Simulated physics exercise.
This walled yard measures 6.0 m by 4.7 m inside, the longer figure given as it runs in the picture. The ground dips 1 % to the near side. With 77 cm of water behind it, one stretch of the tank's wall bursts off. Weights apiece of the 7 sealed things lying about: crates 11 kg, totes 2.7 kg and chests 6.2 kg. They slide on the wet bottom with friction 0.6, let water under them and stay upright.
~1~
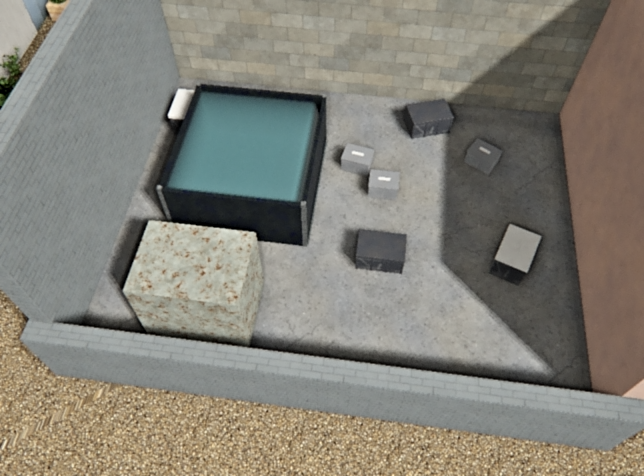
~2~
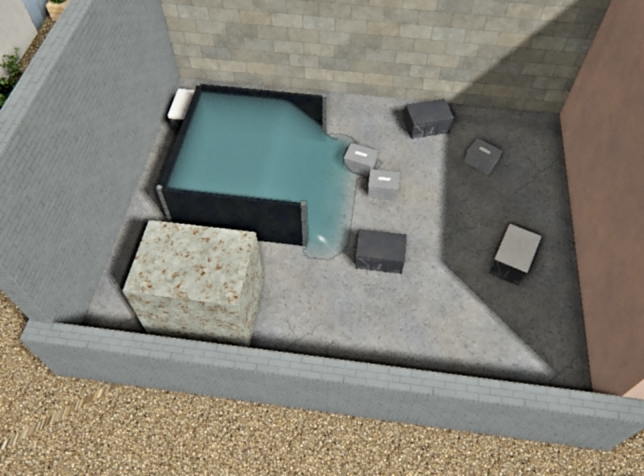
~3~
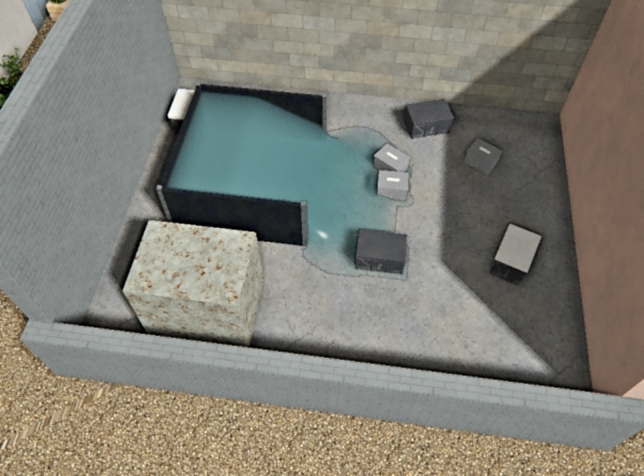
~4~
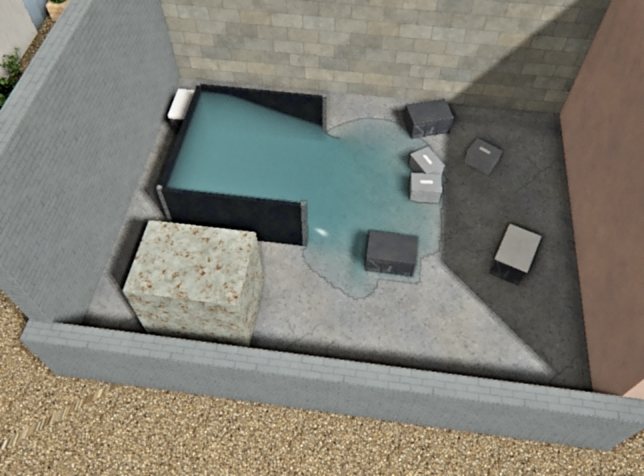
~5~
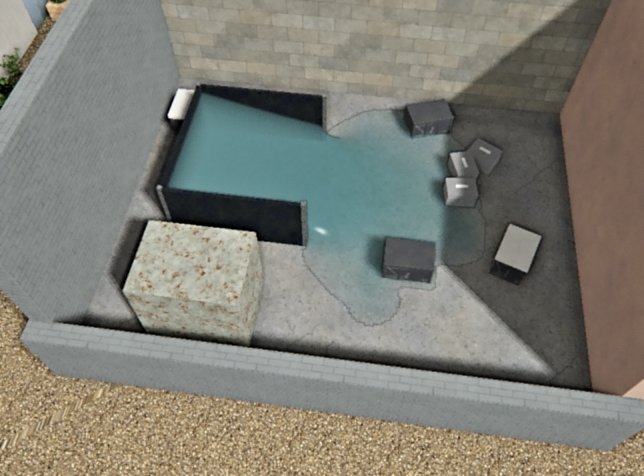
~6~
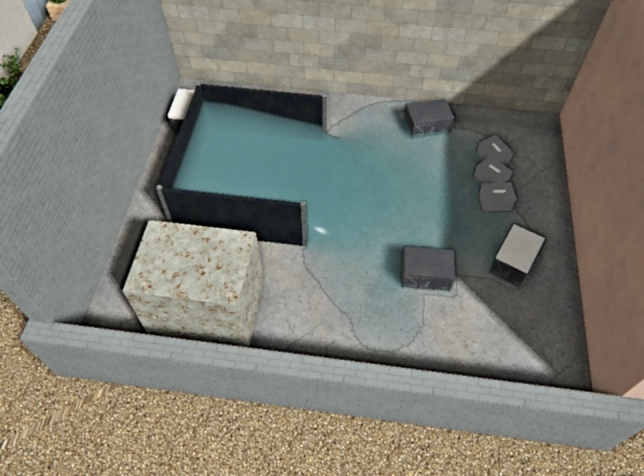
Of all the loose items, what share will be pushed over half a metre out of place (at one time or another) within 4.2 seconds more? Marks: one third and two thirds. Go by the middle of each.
It is two thirds or more.
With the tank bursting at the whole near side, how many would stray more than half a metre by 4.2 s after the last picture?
Then 4.
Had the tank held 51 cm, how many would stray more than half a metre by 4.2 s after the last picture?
In that case 6 of them.
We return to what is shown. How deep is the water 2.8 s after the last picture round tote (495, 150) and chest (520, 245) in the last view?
About 17 and 19 cm.
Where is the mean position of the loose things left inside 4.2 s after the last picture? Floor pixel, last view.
Near (377, 200).
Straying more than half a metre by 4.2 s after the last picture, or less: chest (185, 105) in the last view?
It is less.
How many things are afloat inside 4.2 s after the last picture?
At that moment 6.
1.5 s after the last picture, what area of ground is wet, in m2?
Some 18 m2.
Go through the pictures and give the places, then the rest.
A tote at (358, 154), on the bottom; a tote at (384, 179) rests on the ground; water covers 3.1 m2; 0 of 7 have shifted, in the first frame.
A tote at (361, 154) rests on the ground, 4 cm from its start; a tote at (384, 179) rests on the ground; water covers 4.2 m2; 0 of 7 have shifted, in the second frame.
A tote at (392, 156) rests on the ground, 47 cm from its start; a tote at (393, 180), on the bottom, 12 cm from its start; water covers 5.5 m2; 2 of 7 have shifted, in the third frame.
A tote at (427, 160) rests on the ground, 96 cm from its start; a tote at (426, 182) rests on the ground, 56 cm from its start; water covers 7.1 m2; 3 of 7 have shifted, in the fourth frame.
A tote at (465, 163) rests on the ground, 147 cm from its start; a tote at (462, 187) rests on the ground, 103 cm from its start; 9.0 m2 under water; 3 of 7 have shifted, in the fifth frame.
A tote at (495, 169), on the bottom, 187 cm from its start; a tote at (499, 192) rests on the ground, 152 cm from its start; water covers 11.1 m2; 4 of 7 have shifted, in the sixth frame.
Then, 0.4 s after the last picture 5 of 7 are over 50 cm from their spots; 2 afloat.
Then, 1.5 s after the last picture 6 of 7 are over 50 cm from their spots; 6 afloat.
Then, 2.8 s after the last picture 6 of 7 are over 50 cm from their spots; 6 afloat.
Then, 4.2 s after the last picture 6 of 7 are over 50 cm from their spots, and 6 have been at some point; 6 afloat.
